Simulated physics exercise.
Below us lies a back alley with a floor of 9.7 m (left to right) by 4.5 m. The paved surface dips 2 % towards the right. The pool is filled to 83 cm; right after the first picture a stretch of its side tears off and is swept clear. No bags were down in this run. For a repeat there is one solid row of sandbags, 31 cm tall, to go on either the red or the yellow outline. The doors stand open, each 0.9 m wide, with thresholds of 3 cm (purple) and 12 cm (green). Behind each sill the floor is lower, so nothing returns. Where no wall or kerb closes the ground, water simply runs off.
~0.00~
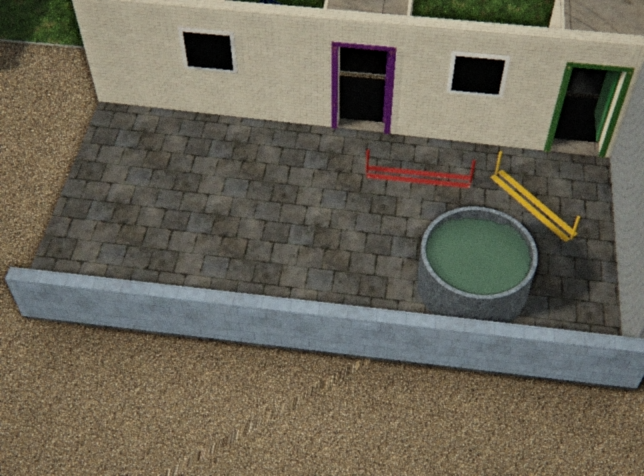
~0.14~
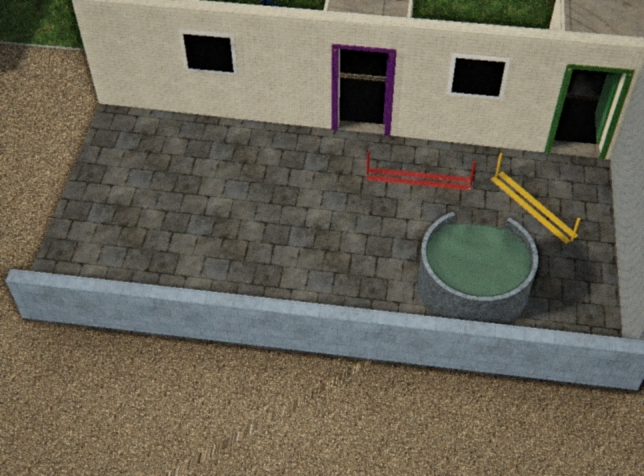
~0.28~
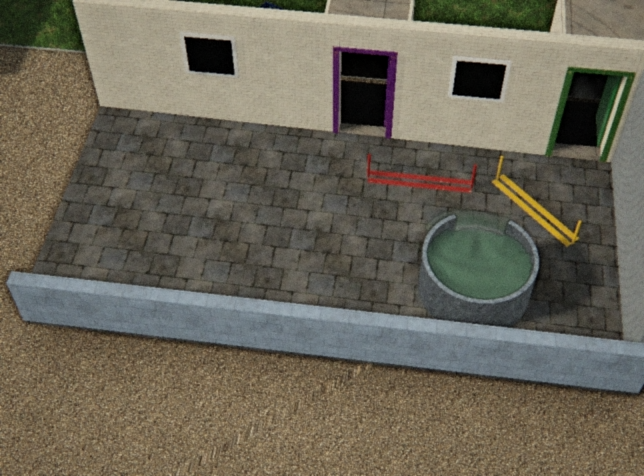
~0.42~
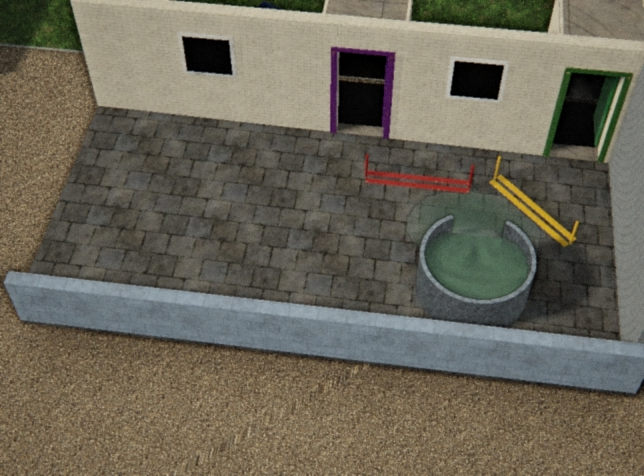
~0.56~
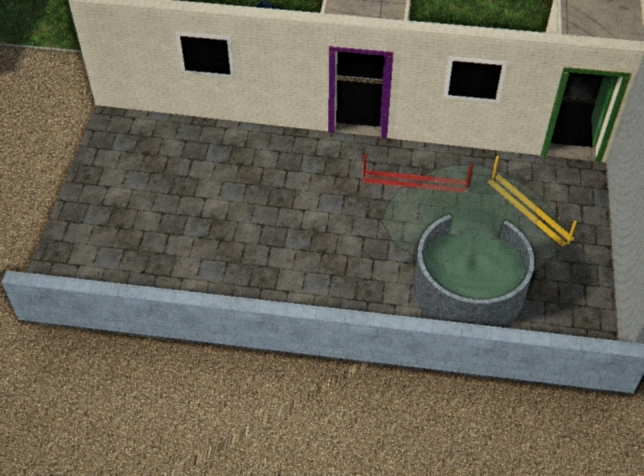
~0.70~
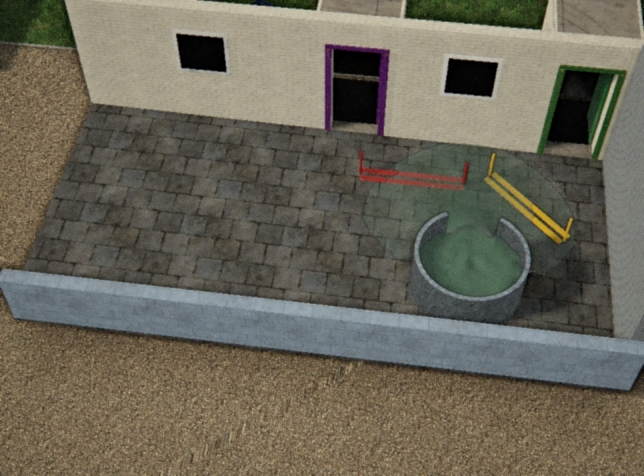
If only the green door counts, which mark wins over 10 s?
The yellow mark.
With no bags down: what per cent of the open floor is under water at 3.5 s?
Near 45 per cent is wet.
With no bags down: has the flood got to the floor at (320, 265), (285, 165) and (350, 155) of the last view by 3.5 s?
In turn: Not reached, wet, flooded.
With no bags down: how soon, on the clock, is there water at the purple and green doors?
Purple 1.2 s, green 1.0 s.
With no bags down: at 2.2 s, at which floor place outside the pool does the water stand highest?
At about (598, 161).
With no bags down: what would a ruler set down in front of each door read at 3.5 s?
In cm: Purple 7, green 20.
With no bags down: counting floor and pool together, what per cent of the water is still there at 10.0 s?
Some 88 per cent remains.
After 1.4 s water covers 25 % of the floor and is deepest (36 cm) near (598, 161) in the run without bags; in at the green door, 2 L with no bags, 5 L with the row on red, 0 L on yellow.
After 2.2 s water covers 25 % of the floor and is deepest (38 cm) near (598, 161) in the run without bags; in at the green door, 23 L with no bags, 32 L with the row on red, 0 L on yellow.
After 3.5 s water covers 45 % of the floor and is deepest (25 cm) near (598, 161) in the run without bags; in at the green door, 62 L with no bags, 78 L with the row on red, 0 L on yellow.
After 6.0 s water covers 75 % of the floor and is deepest (18 cm) near (610, 357) in the run without bags; in at the green door, 91 L with no bags, 113 L with the row on red, 1 L on yellow.
After 10.0 s water covers 90 % of the floor and is deepest (14 cm) near (611, 367) in the run without bags; in at the green door, 93 L with no bags, 116 L with the row on red, 1 L on yellow.
